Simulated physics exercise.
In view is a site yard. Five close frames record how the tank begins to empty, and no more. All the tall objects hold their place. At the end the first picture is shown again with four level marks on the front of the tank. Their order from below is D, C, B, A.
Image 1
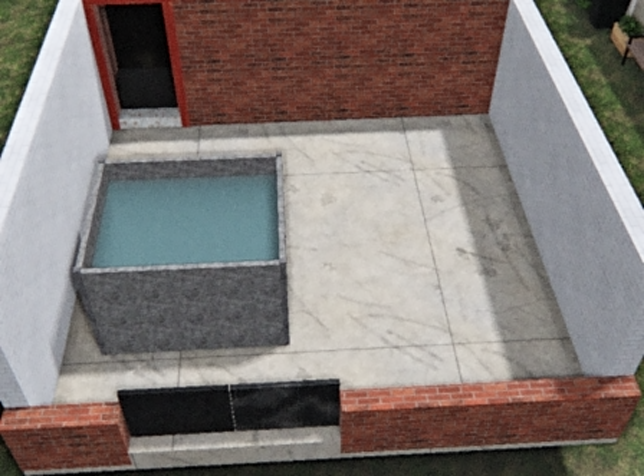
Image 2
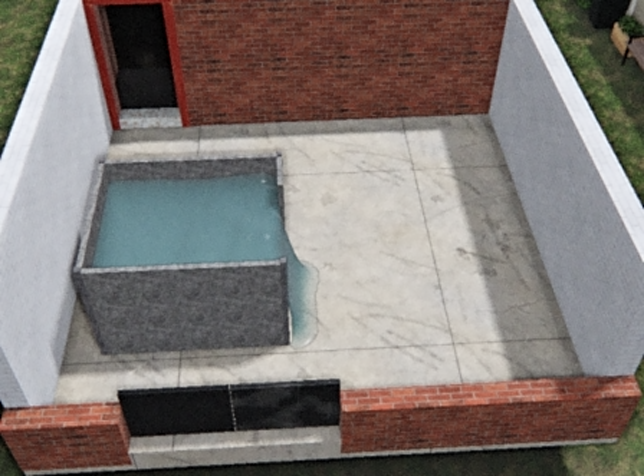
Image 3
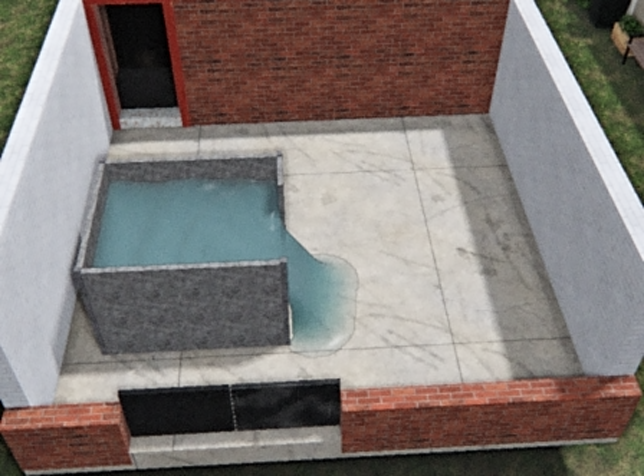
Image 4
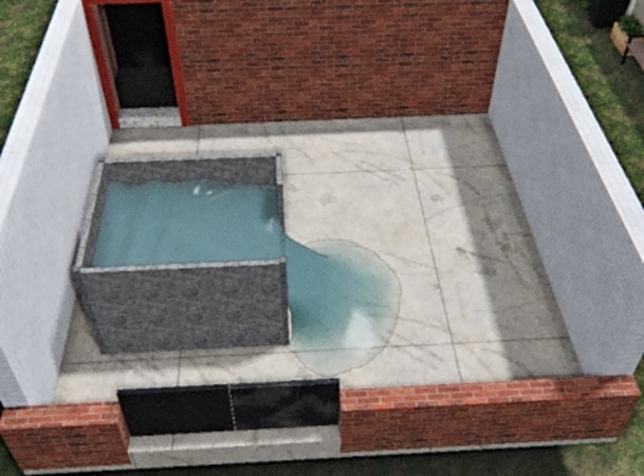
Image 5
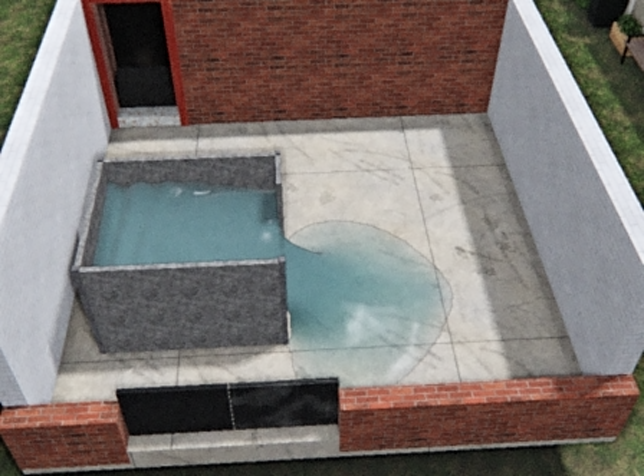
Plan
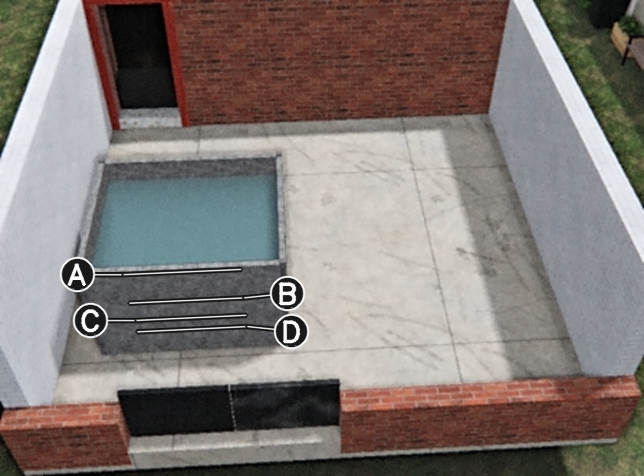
A walled concrete yard is seen from above at a steady, fixed angle, with grass outside it. A dark grey tank of blue-green water stands at the left, a red-framed doorway behind it in a brick wall, pale walls on both sides, and a low brick wall with a dark gate in front. Water pours from the tank's right side and spreads across the floor in a widening rounded pool.
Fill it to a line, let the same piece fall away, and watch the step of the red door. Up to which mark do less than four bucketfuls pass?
Line B just does it.
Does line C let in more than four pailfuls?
No.
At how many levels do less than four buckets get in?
Three of the four.
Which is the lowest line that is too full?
The answer is A.
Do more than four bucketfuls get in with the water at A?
Yes, that goes wrong.
In white, A at (181, 272); B at (187, 300); C at (190, 317); D at (192, 329); from the bottom up D, C, B, A.
If A is chosen, about 11 bucketfuls get in.
If B is chosen, a splash gets over, under a bucket.
If C is chosen, nothing gets over.
If D is chosen, nothing gets over.
